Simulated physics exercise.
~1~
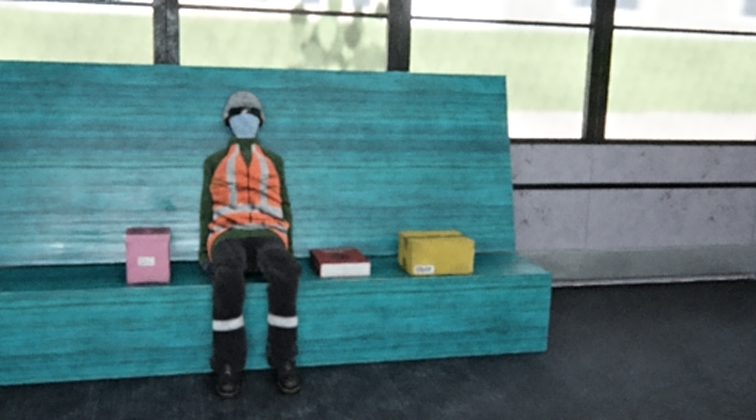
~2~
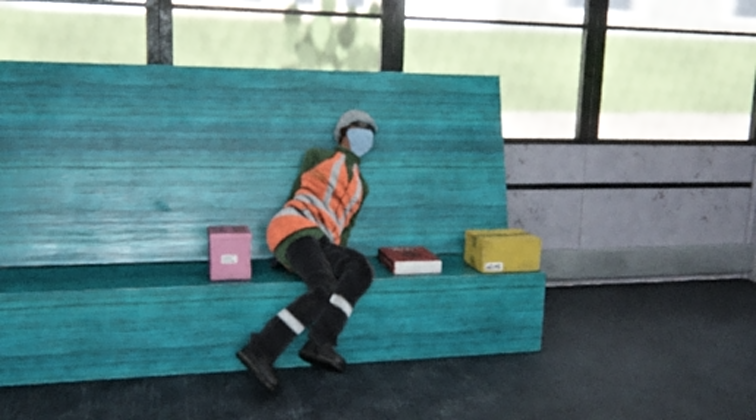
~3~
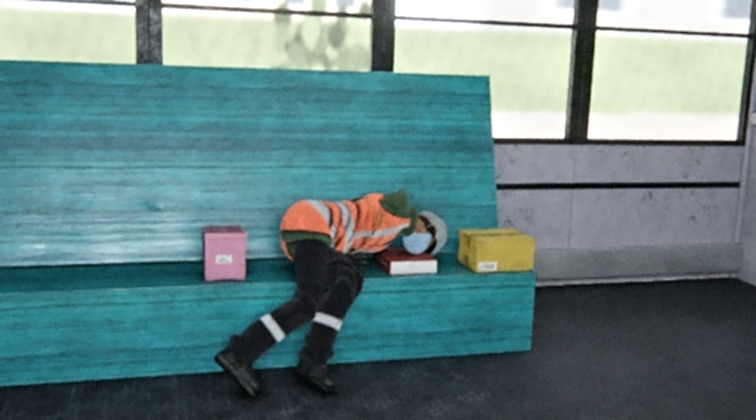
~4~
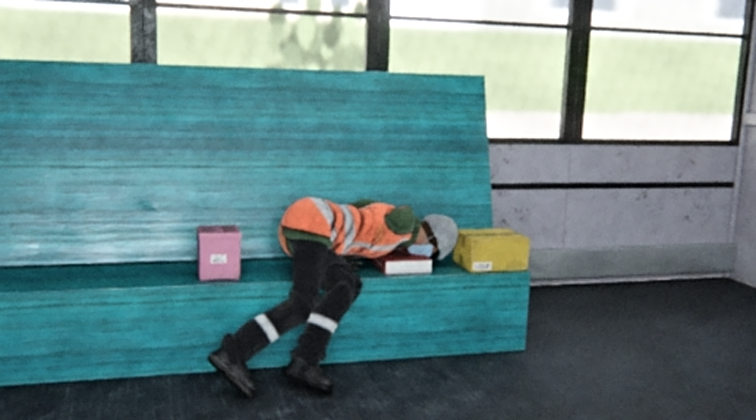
To begin with, a figure in an orange safety vest, pale helmet and face mask sits upright on a long teal bench, with a pink tub on the left and a red folder and yellow carton on the right. The figure then tips to the right, legs swinging out to the left, while the view shifts slightly. The upper body keeps toppling until the head comes down by the red folder. Finally, the figure lies slumped sideways, hips still on the seat and feet hanging low, with the helmet beside the yellow carton and all three items still on the bench.
